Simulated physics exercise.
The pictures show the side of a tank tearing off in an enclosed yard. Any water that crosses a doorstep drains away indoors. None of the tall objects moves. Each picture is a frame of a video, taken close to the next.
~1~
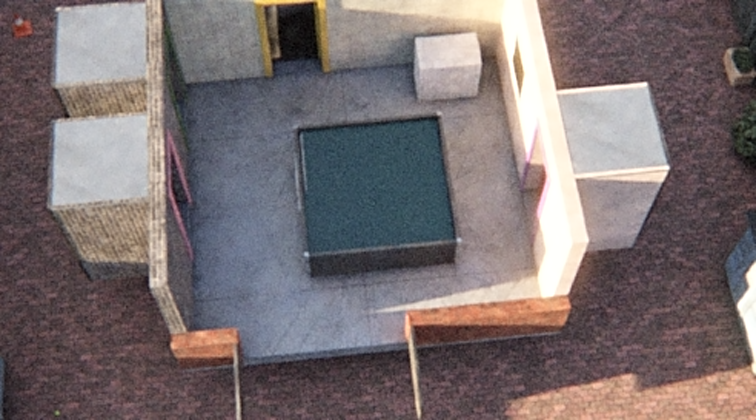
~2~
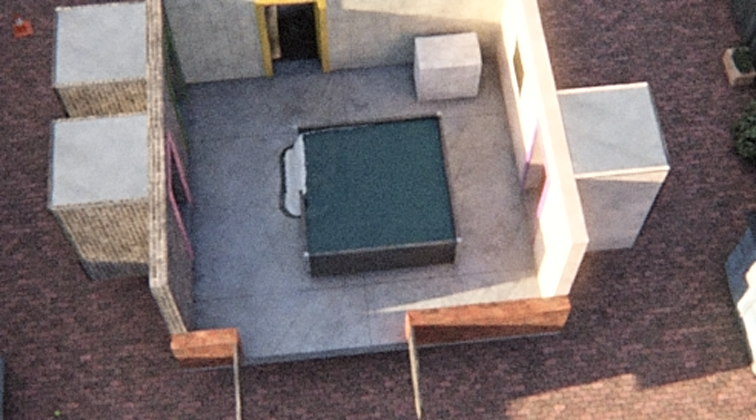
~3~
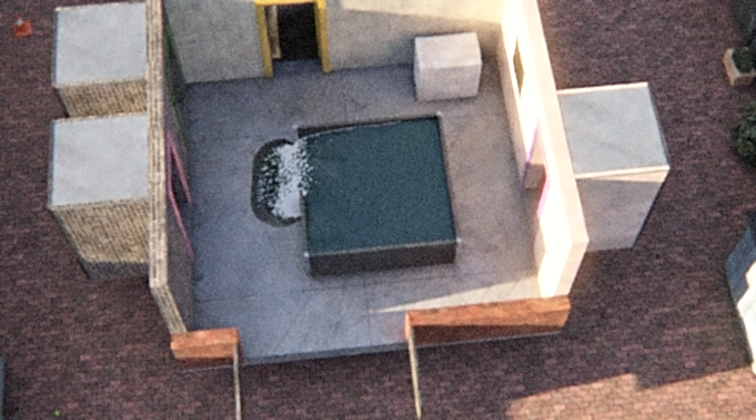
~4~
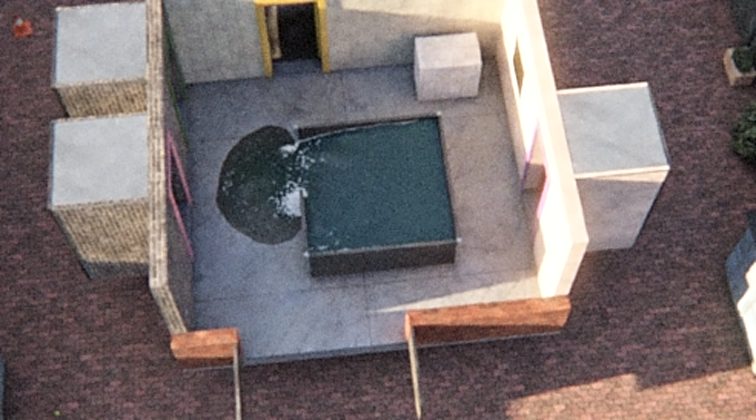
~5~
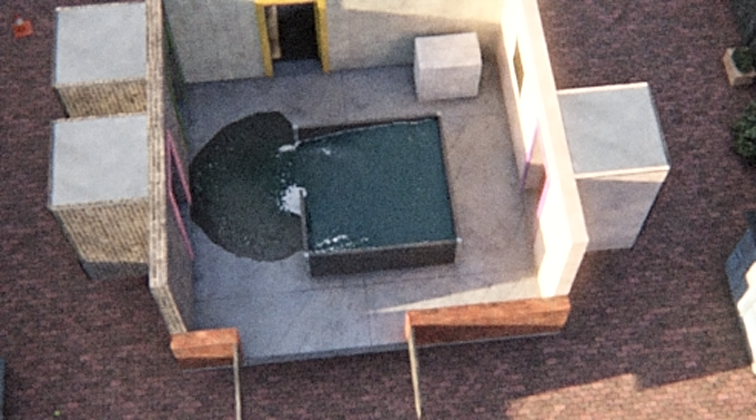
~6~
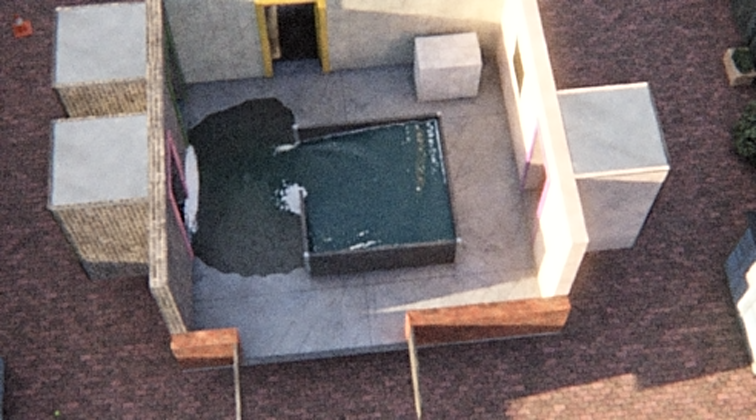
The clip opens on a still, dark square tank of water inside a walled yard, seen from above. The tank's left side gives way and water pours out, foaming at the gap. A dark pool spreads left across the pale floor until it reaches the left wall, widening along it.
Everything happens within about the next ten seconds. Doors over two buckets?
Result: Yellow door: More than two buckets; green door: More than two buckets; purple door: No more than two buckets; pink door: More than two buckets.
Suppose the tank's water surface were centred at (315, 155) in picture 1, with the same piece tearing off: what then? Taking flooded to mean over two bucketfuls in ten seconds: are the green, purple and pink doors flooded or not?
Lab note - green door crosses the line, purple door doesn't reach it, pink door doesn't reach it.
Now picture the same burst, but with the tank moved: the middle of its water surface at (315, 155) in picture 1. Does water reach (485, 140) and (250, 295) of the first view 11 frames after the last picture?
In that order: Untouched and submerged.
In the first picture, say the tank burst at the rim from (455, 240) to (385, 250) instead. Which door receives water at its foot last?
The green one.
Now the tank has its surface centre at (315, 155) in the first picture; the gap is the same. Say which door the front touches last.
The one in purple, that's the one.
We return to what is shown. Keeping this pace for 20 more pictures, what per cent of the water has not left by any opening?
About 90 %.
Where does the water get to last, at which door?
That would be the purple-painted one.
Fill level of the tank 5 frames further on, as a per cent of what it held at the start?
About 74 %.
A moment on, water covers 30 % of the floor; the yellow door not reached, the green door under two buckets in, the purple door not reached, the pink door over two buckets in.
Next, water covers 35 % of the floor; the yellow door wet at the sill, nothing in, the green door over two buckets in, the purple door not reached, the pink door over two buckets in.
Then, water covers 65 % of the floor; the yellow door under two buckets in, the green door far over two buckets in, the purple door not reached, the pink door far over two buckets in.
Later, water covers 95 % of the floor; the yellow door over two buckets in, the green door far over two buckets in, the purple door wet at the sill, nothing in, the pink door far over two buckets in.
In the end, water covers 95 % of the floor; the yellow door over two buckets in, the green door far over two buckets in, the purple door wet at the sill, nothing in, the pink door far over two buckets in.
